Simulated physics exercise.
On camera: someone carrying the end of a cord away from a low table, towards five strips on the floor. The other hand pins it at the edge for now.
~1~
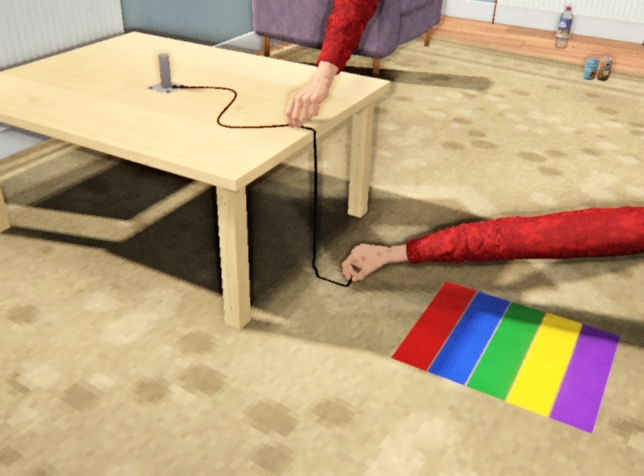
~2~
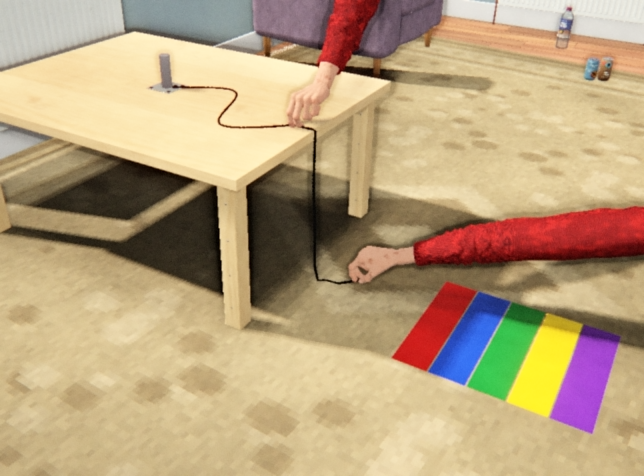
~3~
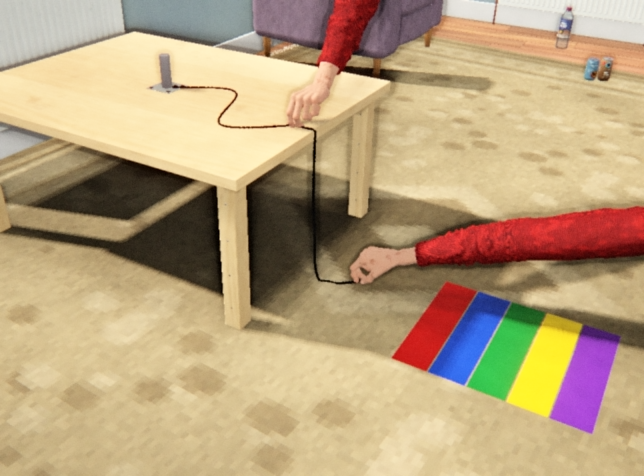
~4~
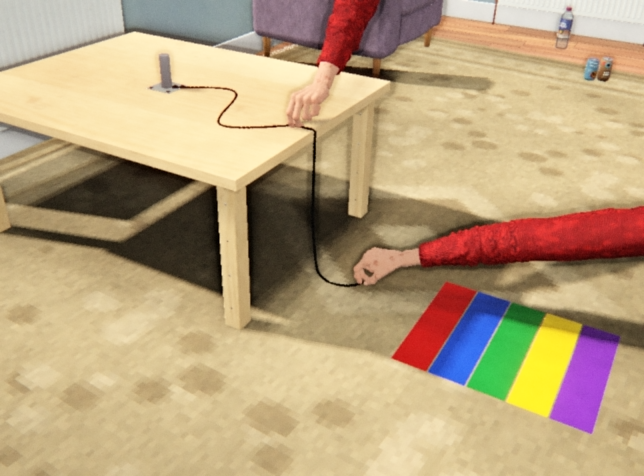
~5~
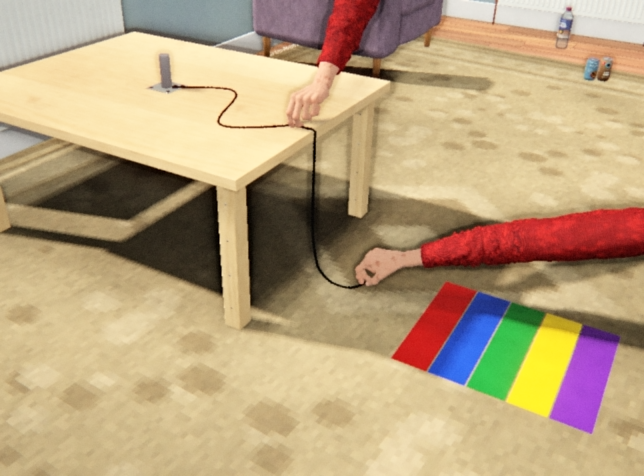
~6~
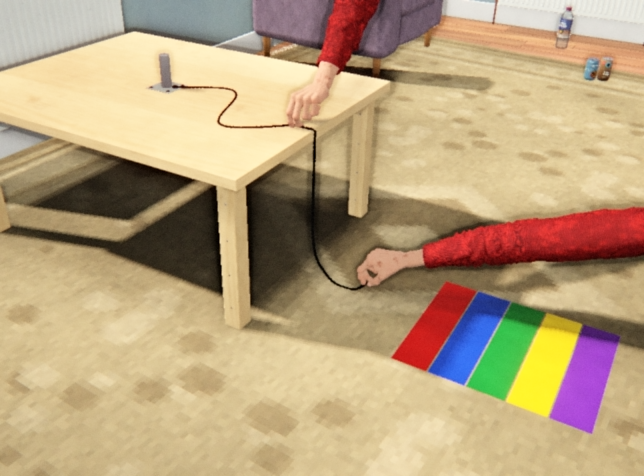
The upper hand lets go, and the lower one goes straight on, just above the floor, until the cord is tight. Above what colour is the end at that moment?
The end stops over the yellow strip.
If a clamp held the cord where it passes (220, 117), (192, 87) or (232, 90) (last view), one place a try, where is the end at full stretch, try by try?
The places are (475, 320), (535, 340) and (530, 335).
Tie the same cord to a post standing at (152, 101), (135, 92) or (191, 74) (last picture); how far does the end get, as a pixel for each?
About (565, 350), (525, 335) and (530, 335).
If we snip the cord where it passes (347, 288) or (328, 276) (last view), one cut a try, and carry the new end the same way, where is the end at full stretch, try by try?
In that order: (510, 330) and (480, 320).
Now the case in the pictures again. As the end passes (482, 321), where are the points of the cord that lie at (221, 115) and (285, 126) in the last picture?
At (277, 117), then (322, 174).
Soon after, end near (482, 321); over blue.
After that, end near (521, 334); over green.
At the stop, end near (545, 342); over yellow. It gets as far as the yellow strip.
